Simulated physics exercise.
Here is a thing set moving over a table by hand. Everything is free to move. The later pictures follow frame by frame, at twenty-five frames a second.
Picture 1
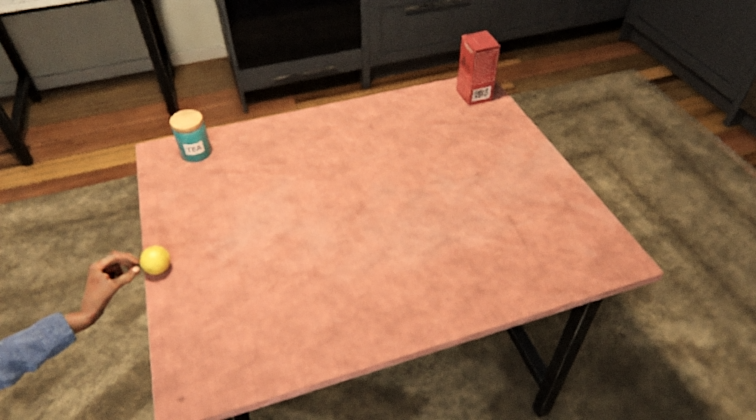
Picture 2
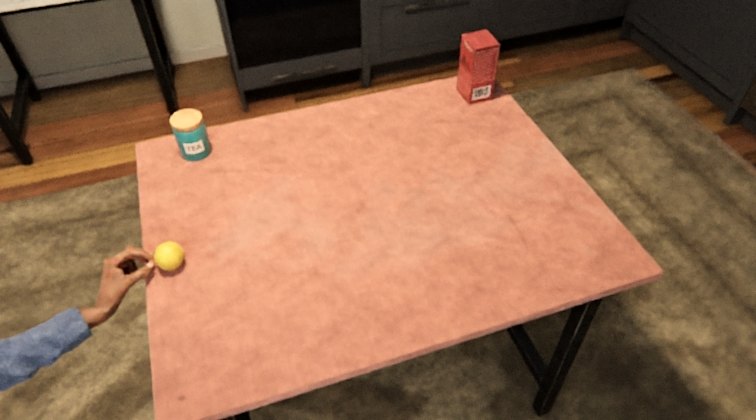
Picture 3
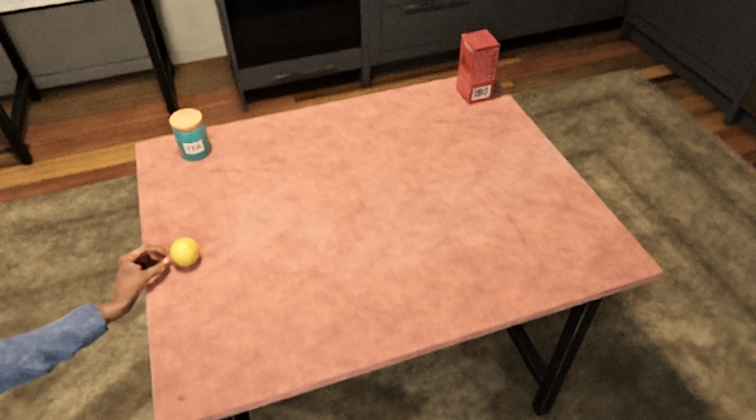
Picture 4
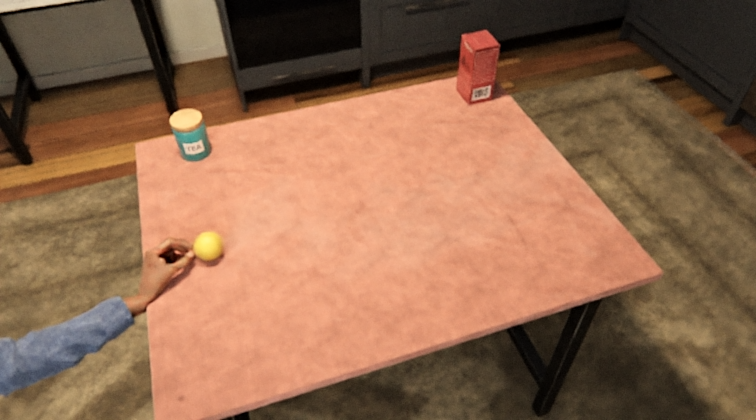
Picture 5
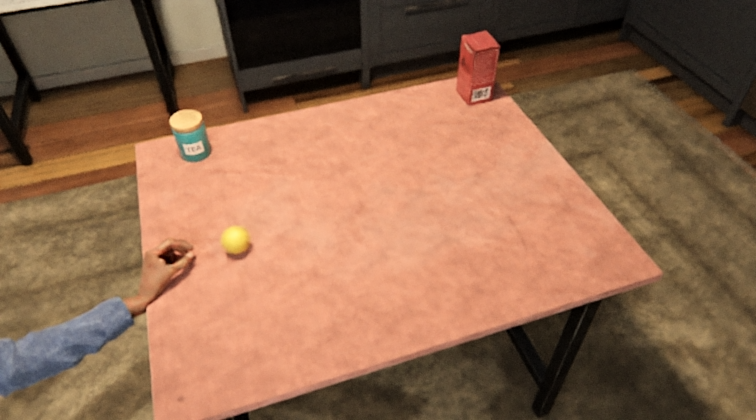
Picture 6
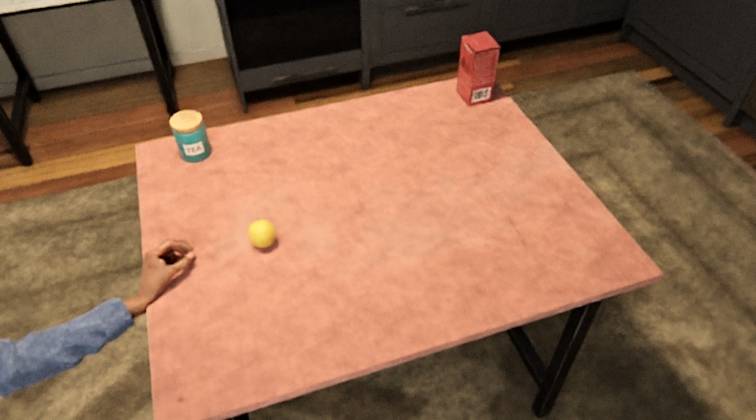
A yellow lemon was pushed by a hand from the left edge of a pink table, then left the fingers and rolled on to the right, while a teal tea jar and a red box stayed still.
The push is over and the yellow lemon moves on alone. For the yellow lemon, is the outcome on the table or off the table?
The yellow lemon goes over the edge.
Then, 0.30 s after the last picture, yellow lemon rolled well along near (434, 190).
Then, 0.60 s after the last picture, yellow lemon rolled well along near (568, 157).
Then, 1.00 s after the last picture, yellow lemon now off the table.
By the end, off the table, yellow lemon.
